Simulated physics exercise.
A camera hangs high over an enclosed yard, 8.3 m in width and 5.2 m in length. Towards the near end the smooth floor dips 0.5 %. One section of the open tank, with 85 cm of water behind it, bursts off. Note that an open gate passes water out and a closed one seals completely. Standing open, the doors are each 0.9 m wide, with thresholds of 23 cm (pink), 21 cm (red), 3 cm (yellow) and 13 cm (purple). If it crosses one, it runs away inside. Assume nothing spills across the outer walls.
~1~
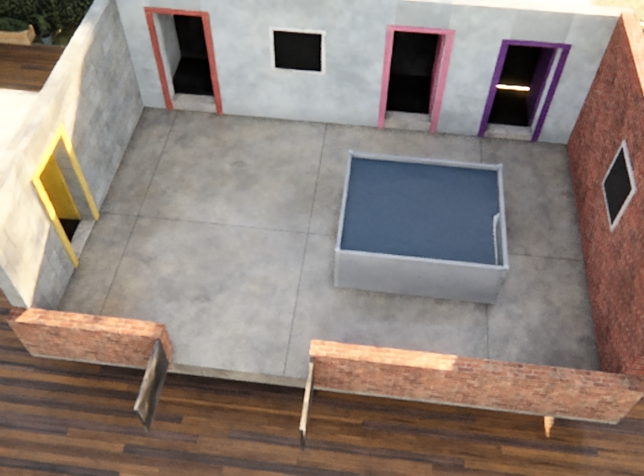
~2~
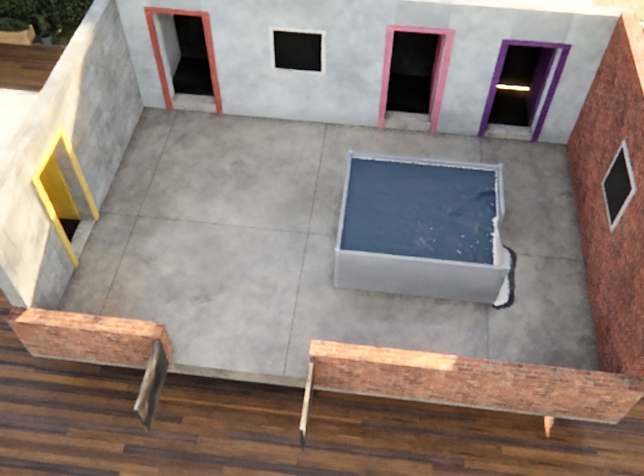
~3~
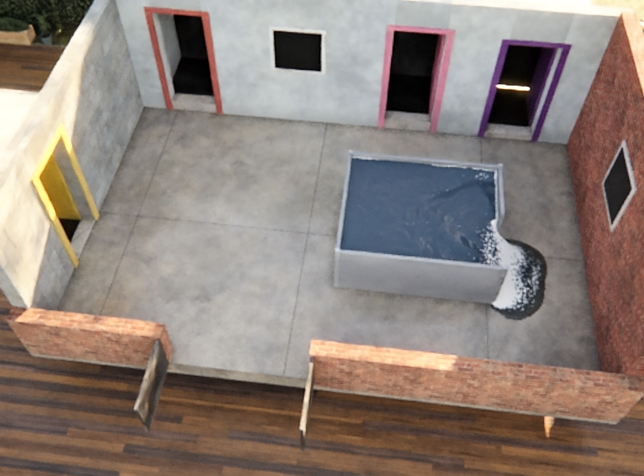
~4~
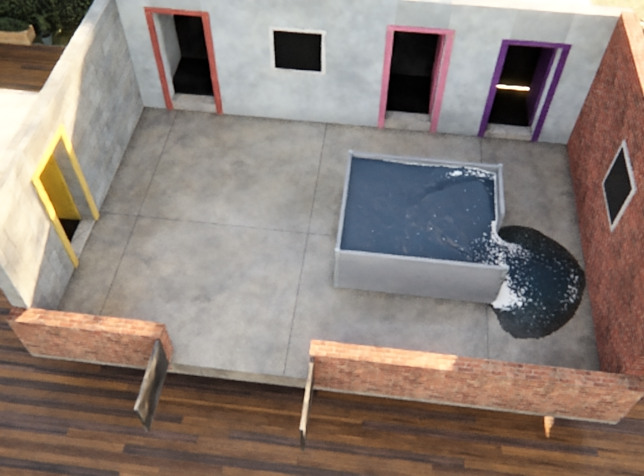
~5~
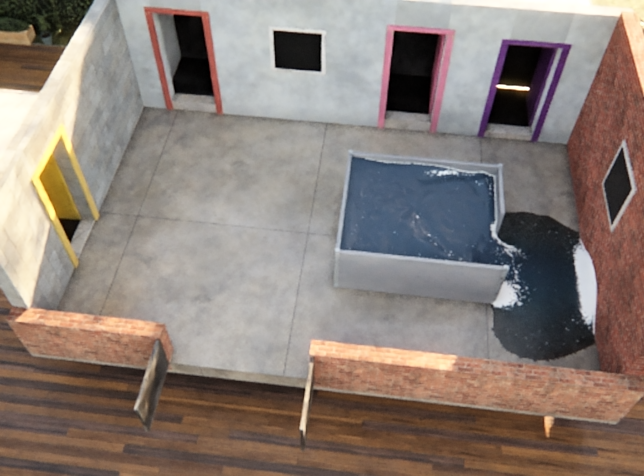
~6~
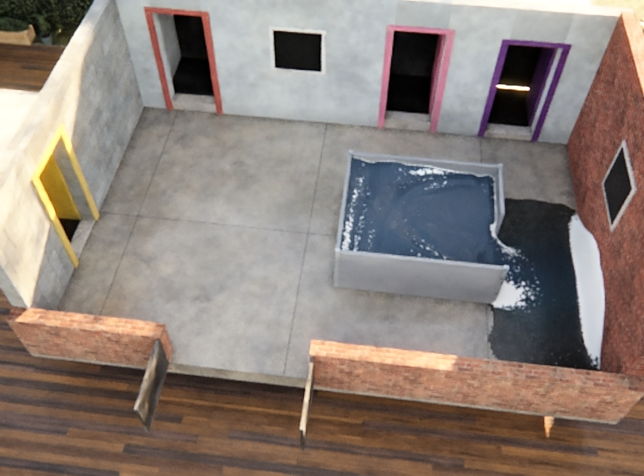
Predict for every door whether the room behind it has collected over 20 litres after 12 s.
Pink door: Limit unbroken, red door: Limit unbroken, yellow door: Limit broken, purple door: Limit broken.
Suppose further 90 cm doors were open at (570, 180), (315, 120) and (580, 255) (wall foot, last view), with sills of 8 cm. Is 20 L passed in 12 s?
Per doorway, in order: Insufficient / insufficient / sufficient.
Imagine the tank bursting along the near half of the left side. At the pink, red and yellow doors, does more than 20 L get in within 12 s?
So pink stays lower, red stays lower, yellow tops it.
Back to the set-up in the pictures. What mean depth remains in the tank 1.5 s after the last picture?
Average depth: About 50 cm.
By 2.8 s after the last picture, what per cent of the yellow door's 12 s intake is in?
Around 0 percent.
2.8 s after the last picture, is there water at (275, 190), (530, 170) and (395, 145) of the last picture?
Listed in sequence, the spots are bone dry, drenched and drenched.
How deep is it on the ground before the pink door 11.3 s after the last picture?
I'd put it near 4.0 cm.
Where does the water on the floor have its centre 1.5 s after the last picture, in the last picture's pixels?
(468, 258).
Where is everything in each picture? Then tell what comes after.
The first picture shows still water, 85 cm deep, in the open tank at (422, 209).
In the second picture, water pours out at (493, 264) and has run 0.6 m, to (496, 305); typically 11 cm deep outside, 85 cm at the open tank's back.
In the third picture, water pours out at (493, 264) and has run 0.9 m, to (537, 255); typically 13 cm deep outside, 84 cm at the open tank's back.
In the fourth picture, the front is at (579, 274), 1.5 m from the gap at (493, 265); 2.3 m2 of floor is under water; 84 cm left at the back of the open tank.
In the fifth picture, the front is at (578, 237), 1.8 m from the gap at (493, 265); 3.6 m2 of floor is under water; 84 cm left at the back of the open tank.
In the sixth picture, the front is at (597, 370), 2.2 m from the gap at (493, 265); 4.4 m2 of floor is under water; 79 cm left at the back of the open tank.
Then, 0.7 s after the last picture water covers 15 % of the floor and is deepest (76 cm) near (601, 397); pink door not reached, red door not reached, yellow door not reached, purple door not reached.
Then, 1.5 s after the last picture water covers 30 % of the floor and is deepest (58 cm) near (599, 385); pink door not reached, red door not reached, yellow door not reached, purple door 24 cm at the sill, 5 L in.
Then, 2.8 s after the last picture water covers 55 % of the floor and is deepest (37 cm) near (599, 385); pink door 9 cm at the sill, 0 L in, red door not reached, yellow door not reached, purple door 23 cm at the sill, 70 L in.
Then, 6.3 s after the last picture water covers 95 % of the floor and is deepest (20 cm) near (599, 385); pink door 6 cm at the sill, 0 L in, red door 2 cm at the sill, 0 L in, yellow door 10 cm at the sill, 112 L in, purple door 14 cm at the sill, 123 L in.
Then, 11.3 s after the last picture water covers 100 % of the floor and is deepest (13 cm) near (330, 266); pink door 4 cm at the sill, 0 L in, red door 10 cm at the sill, 0 L in, yellow door 11 cm at the sill, 238 L in, purple door 7 cm at the sill, 124 L in.
